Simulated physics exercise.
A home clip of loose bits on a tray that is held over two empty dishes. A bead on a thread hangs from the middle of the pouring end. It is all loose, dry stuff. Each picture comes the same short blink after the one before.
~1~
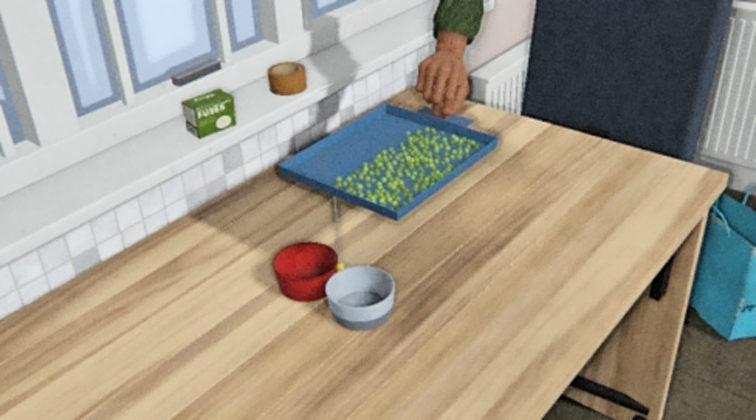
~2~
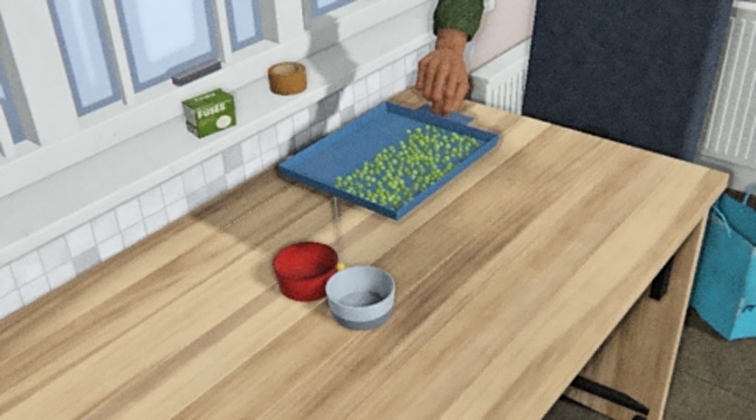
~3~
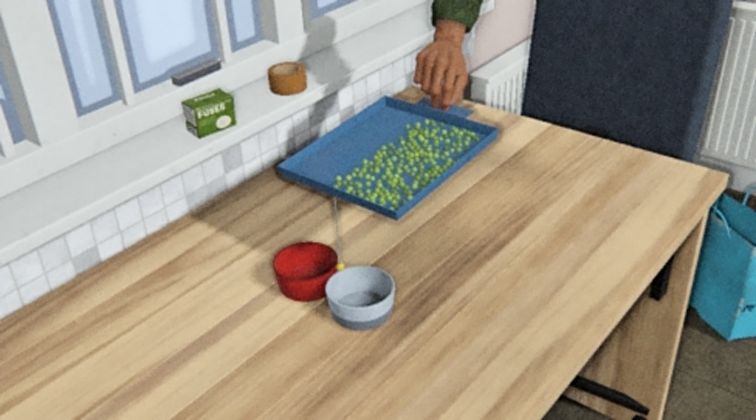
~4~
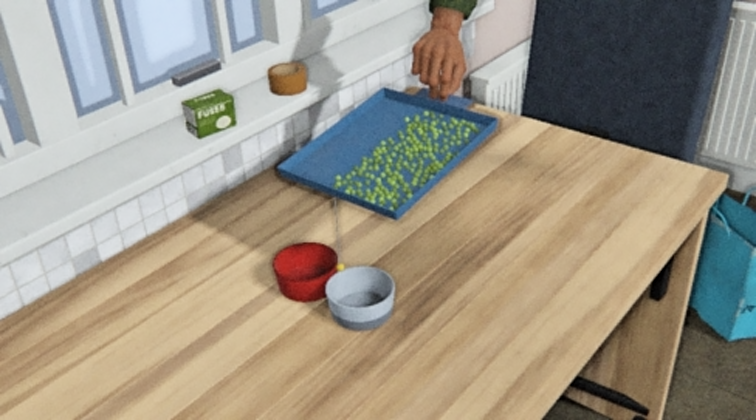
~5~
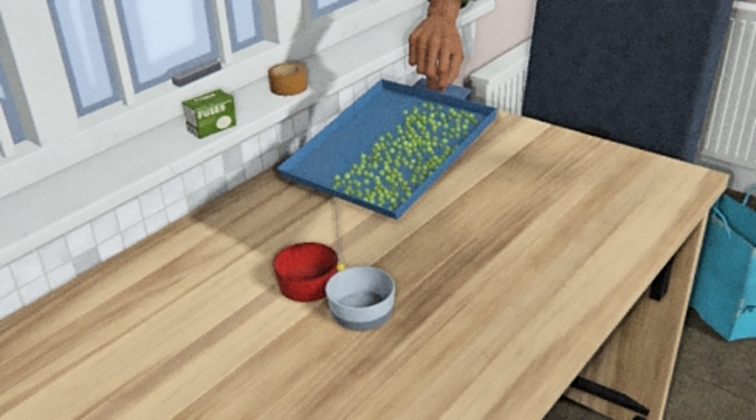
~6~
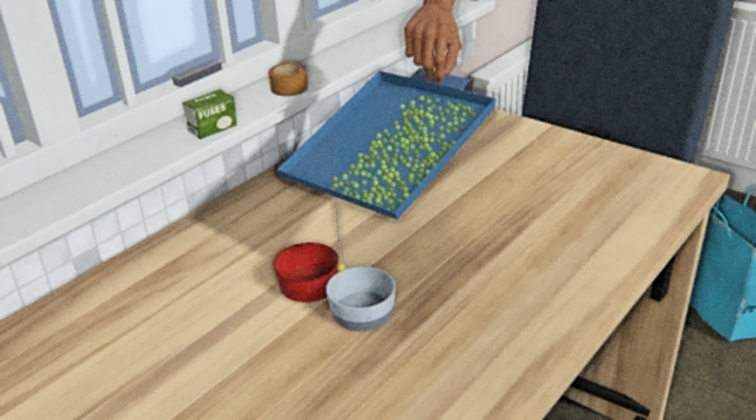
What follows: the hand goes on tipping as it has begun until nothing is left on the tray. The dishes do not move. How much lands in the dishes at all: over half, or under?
Together they catch under half.
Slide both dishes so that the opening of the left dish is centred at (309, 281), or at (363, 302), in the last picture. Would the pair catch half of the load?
At the first place over half, at the second below a half.
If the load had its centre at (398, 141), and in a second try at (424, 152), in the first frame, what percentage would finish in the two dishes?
Roughly 40 per cent, and 40 per cent.
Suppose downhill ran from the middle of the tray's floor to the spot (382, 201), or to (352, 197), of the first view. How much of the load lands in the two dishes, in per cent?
In turn 20 and 20 in a hundred.
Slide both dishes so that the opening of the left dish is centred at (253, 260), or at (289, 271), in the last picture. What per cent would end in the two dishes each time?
Roughly 50 per cent, and 80 per cent.
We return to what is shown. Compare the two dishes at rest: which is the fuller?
The winner is the left-hand dish.
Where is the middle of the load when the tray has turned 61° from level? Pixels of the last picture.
Roughly at (344, 187).
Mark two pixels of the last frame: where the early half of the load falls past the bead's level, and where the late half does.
Early half (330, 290), late half (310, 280).
Shortly afterwards, tray tipped steeply; all but a few on the tray; only a few outside both; a little in the air.
Next, tray tipped past a quarter turn; near half on the tray; only a few in the right dish; only a few in the left dish; a little outside both; near a third in the air.
Some moments later, tray tipped past a quarter turn; a little in the right dish; near a quarter in the left dish; near two thirds outside both.
In the end, tray tipped past a quarter turn; a little in the right dish; near a quarter in the left dish; near two thirds outside both.
